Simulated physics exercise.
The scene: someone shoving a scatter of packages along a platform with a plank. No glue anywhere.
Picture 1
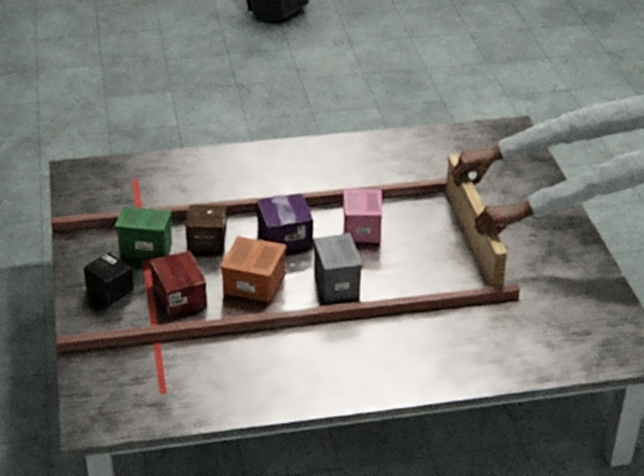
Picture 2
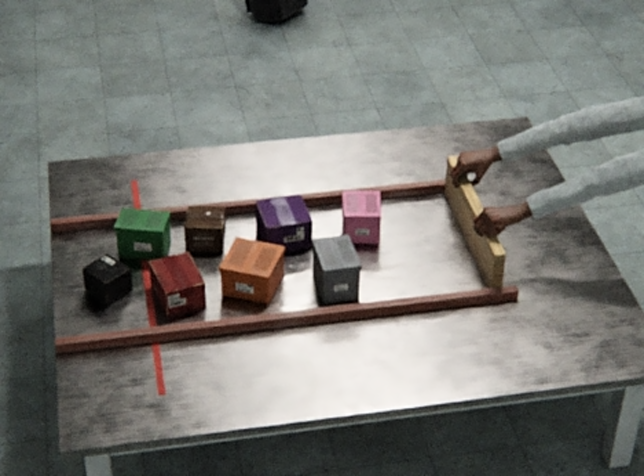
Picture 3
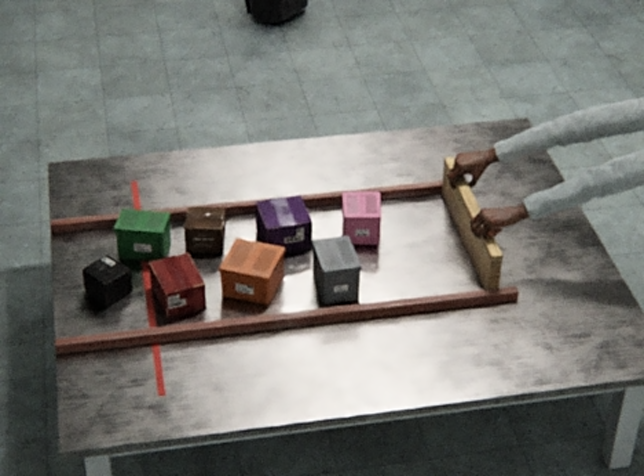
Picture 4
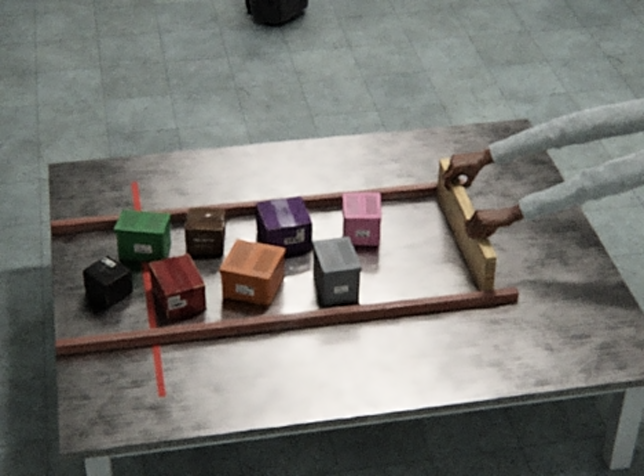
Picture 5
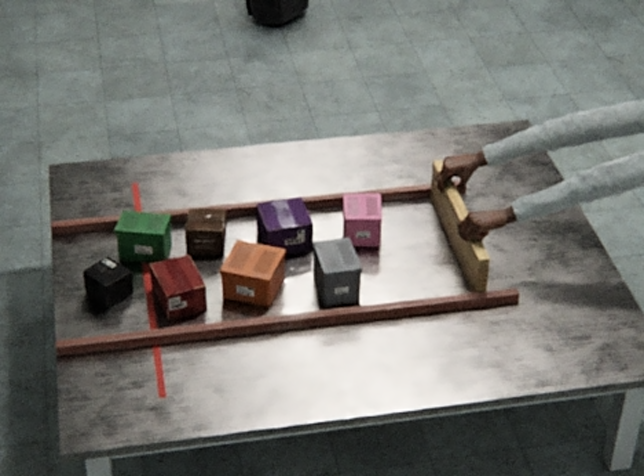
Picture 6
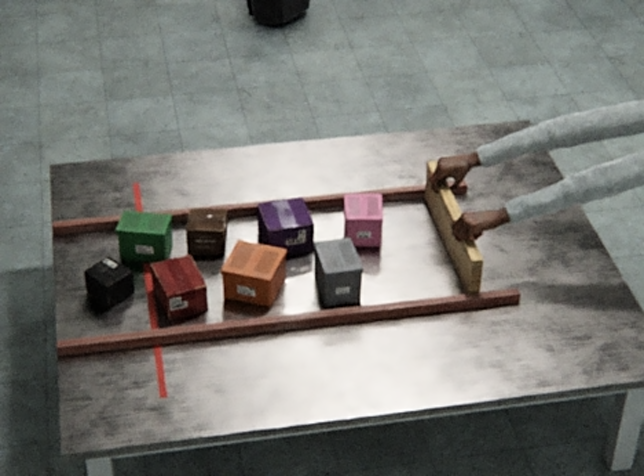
At the start, eight boxes of different colours sit scattered between two rails on a table, near a red line, while two hands hold a wooden plank upright at the right. The hands then slide the plank slowly a short way left, leaving a gap, and the boxes stay in place.
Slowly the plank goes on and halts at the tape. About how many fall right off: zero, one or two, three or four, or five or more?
As it turns out, the number that fall off is three or four.
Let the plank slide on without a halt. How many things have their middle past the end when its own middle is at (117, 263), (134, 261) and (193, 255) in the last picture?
Past the end: 6, 4 and 2.
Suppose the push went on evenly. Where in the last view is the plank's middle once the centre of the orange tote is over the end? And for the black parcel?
At (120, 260) for the orange tote; at (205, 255) for the black parcel.
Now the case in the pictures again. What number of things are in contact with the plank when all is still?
That makes 2.
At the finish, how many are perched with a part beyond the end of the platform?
That would be 0.
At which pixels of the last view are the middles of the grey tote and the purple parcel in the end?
First (132, 295), then (82, 246).
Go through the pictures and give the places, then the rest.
In the first picture, black parcel (109, 279); green tote (145, 235); red parcel (179, 283); plank (474, 221); tape (148, 276).
In the second picture, green tote (144, 236); pink tote (361, 218).
In the third picture, red parcel (178, 285); brown box (205, 230).
In the fourth picture, black parcel (108, 282); orange tote (253, 273).
In the fifth picture, green tote (144, 238); plank (458, 226).
In the sixth picture, black parcel (109, 282); green tote (145, 238); red parcel (180, 287); plank (452, 227); tape (148, 279).
Soon after, none off yet; black parcel at rest near (109, 282); green tote at rest near (145, 238); red parcel at rest near (180, 287).
After that, none off yet; black parcel displaced a little near (100, 283); green tote displaced about its own width near (98, 246); red parcel displaced about its own width near (147, 292).
In the end, the number that fall off is three or four; gone, brown box, red parcel, green tote and black parcel.
